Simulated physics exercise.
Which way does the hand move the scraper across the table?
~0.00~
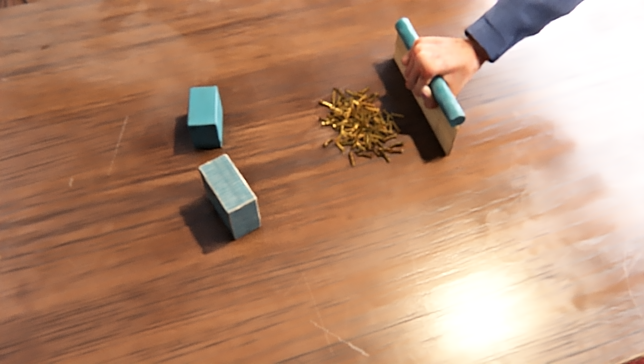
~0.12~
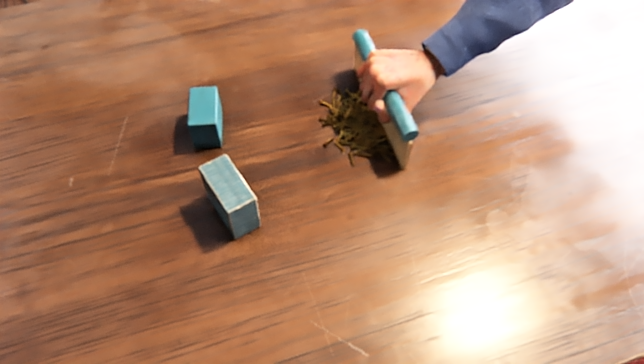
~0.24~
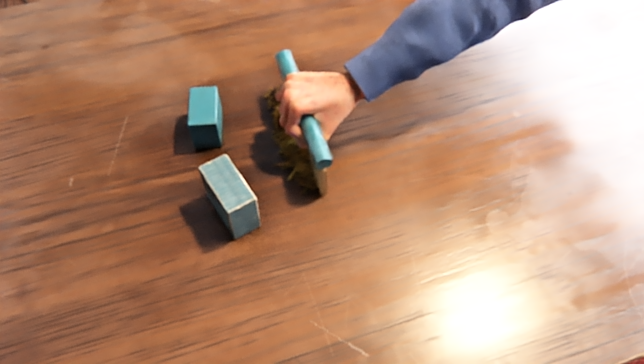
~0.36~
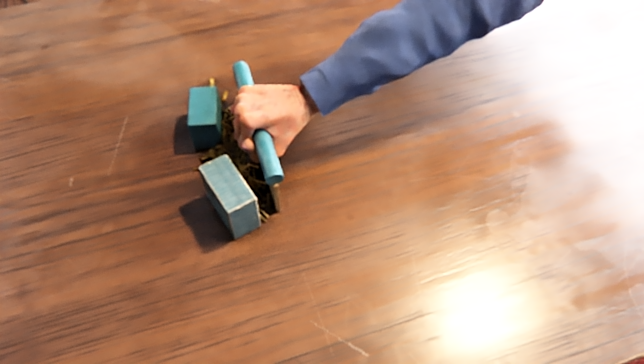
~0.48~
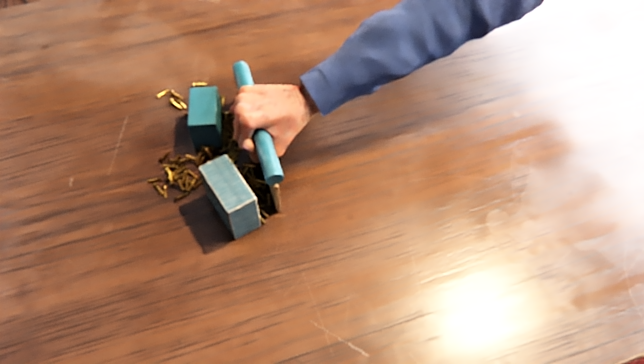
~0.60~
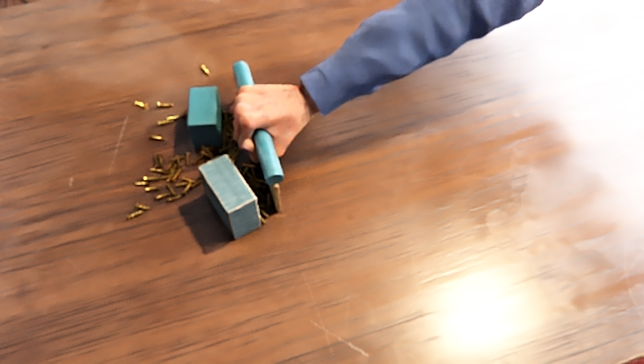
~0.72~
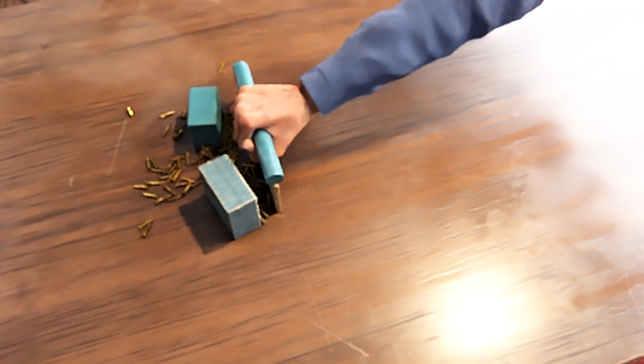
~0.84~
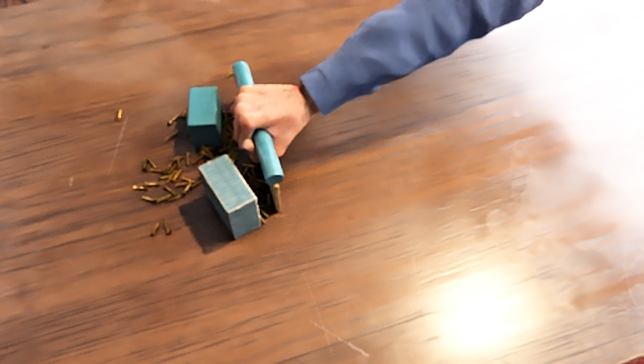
The hand moves the scraper to the left, pushing the small brass-coloured pieces towards the two blocks.
